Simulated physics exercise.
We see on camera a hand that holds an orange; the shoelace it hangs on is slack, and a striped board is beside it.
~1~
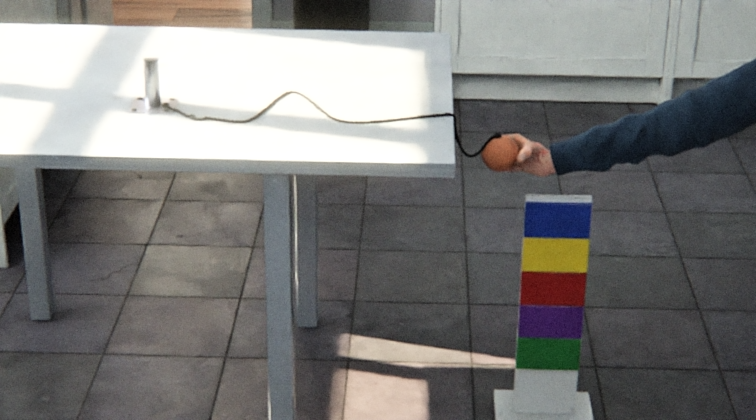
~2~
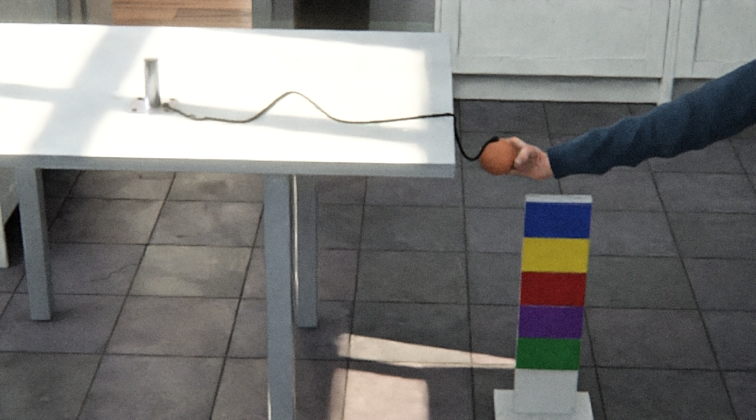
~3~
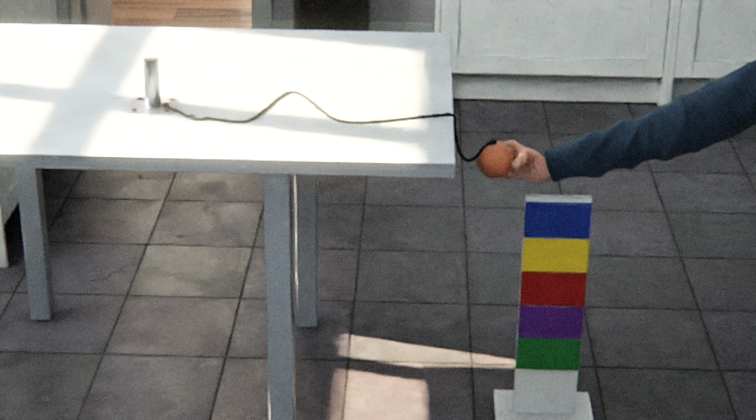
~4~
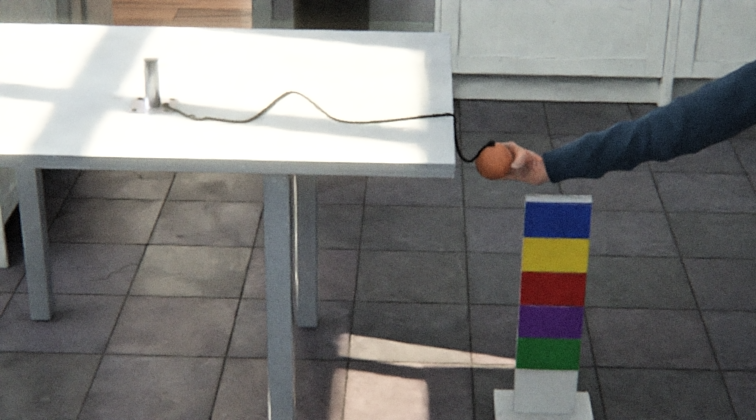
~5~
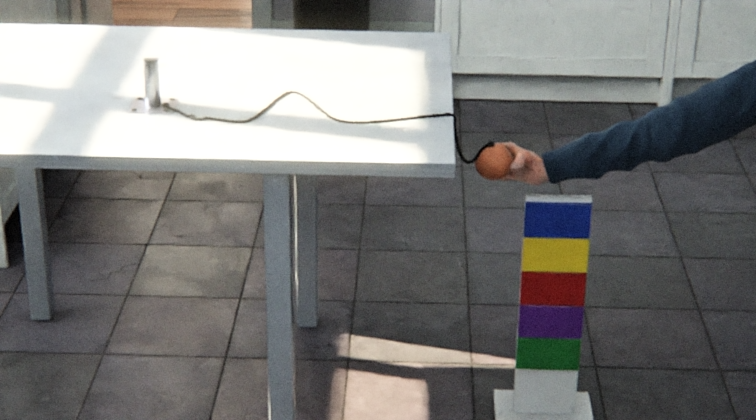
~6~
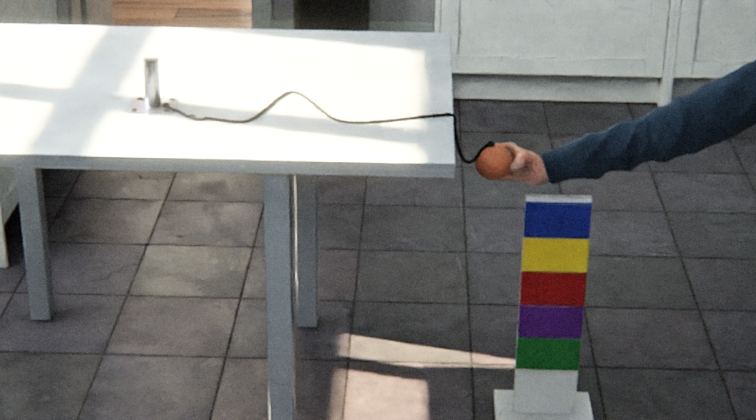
A hand holds an orange on a slack shoelace beside a striped board, barely moving.
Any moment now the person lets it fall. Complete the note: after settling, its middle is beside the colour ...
... Purple.
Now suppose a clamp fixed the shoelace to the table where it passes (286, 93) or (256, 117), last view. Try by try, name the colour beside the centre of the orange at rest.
Results, in sequence: Yellow / red.
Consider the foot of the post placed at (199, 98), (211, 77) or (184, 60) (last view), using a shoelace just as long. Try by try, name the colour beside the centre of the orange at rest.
Green; green; purple.
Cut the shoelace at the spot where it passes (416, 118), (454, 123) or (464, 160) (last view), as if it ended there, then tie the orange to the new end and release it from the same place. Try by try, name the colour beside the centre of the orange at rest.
Taking the cuts in order: Blue, then yellow, then red.
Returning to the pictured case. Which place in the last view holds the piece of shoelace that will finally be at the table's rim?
About (332, 118).
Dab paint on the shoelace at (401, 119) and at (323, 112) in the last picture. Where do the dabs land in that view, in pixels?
They go to (451, 185) and to (439, 111).
A little later, orange near (443, 287); level with red.
Next, orange near (431, 329); level with purple.
When it is over, orange near (441, 328); level with purple. Its middle rests at the purple band.
